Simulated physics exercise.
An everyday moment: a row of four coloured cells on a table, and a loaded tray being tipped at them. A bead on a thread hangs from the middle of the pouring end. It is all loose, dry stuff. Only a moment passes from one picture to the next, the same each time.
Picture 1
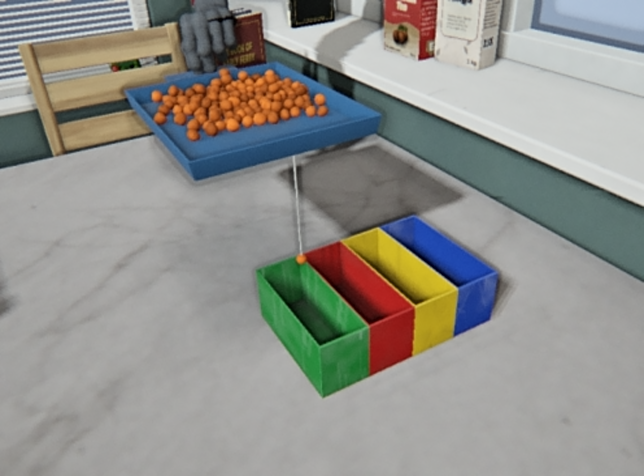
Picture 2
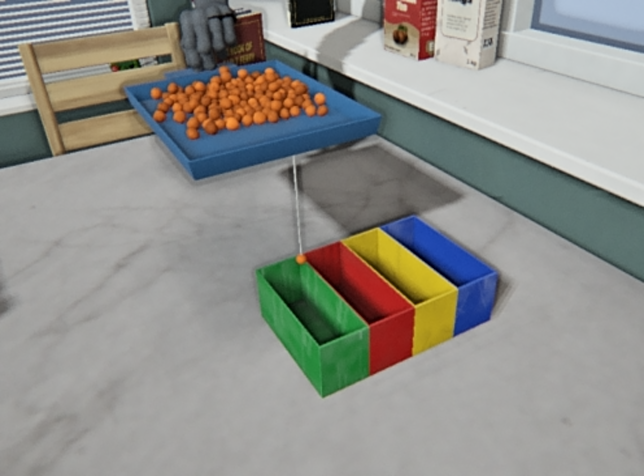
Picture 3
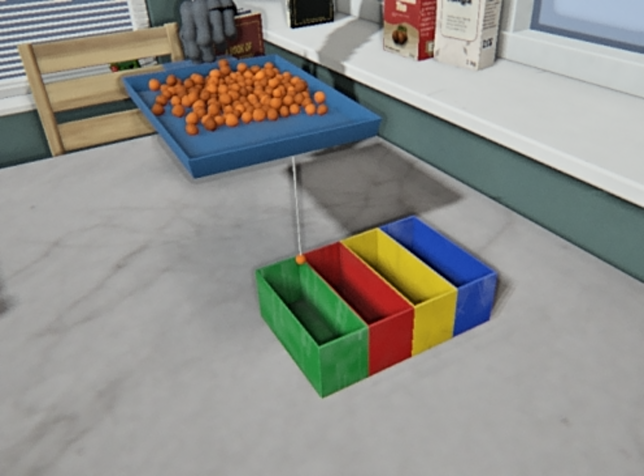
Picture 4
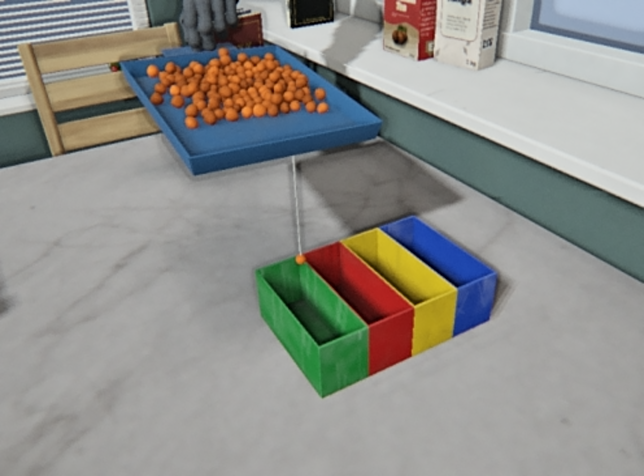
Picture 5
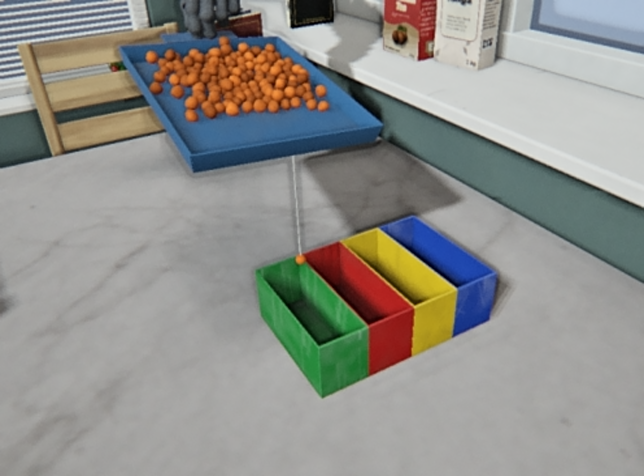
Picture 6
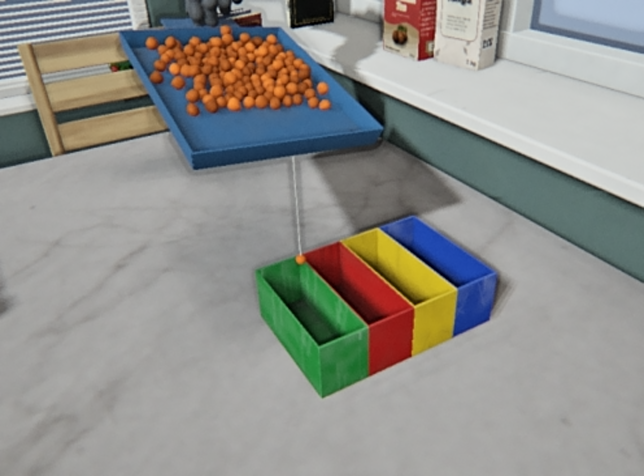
Above a table with four coloured cells, a blue tray of orange pieces slowly tilts.
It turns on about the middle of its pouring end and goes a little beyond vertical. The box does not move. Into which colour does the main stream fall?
It favours the yellow compartment.
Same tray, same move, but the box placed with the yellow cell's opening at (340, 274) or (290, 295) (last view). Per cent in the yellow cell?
Roughly 20 per cent, and 0 per cent.
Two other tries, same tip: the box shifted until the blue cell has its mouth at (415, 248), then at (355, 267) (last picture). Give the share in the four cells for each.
About 90 and 40 per cent.
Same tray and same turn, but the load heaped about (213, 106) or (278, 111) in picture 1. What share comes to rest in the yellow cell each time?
In turn 60 and 50 in a hundred.
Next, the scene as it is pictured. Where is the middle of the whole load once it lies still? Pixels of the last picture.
Near (395, 307).
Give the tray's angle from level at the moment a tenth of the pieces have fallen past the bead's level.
At some 110 degrees.
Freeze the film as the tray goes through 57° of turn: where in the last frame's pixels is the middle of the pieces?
Around (318, 93).
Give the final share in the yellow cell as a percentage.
It comes to 50 per cent or so.
Soon, tray tipped steeply; nearly all on the tray; a stray few in the blue cell; a stray few falling or outside the box.
A while on, tray tipped right over; nearly all on the tray; a small part in the yellow cell; a stray few in the red cell; a stray few in the blue cell; a stray few falling or outside the box.
Towards the end, tray tipped past a quarter turn; about half in the yellow cell; about a quarter in the red cell; about a quarter in the blue cell; a small part in the green cell; a stray few falling or outside the box.
Finally, tray tipped past a quarter turn; about half in the yellow cell; about a quarter in the red cell; about a quarter in the blue cell; a small part in the green cell; a stray few outside the box.
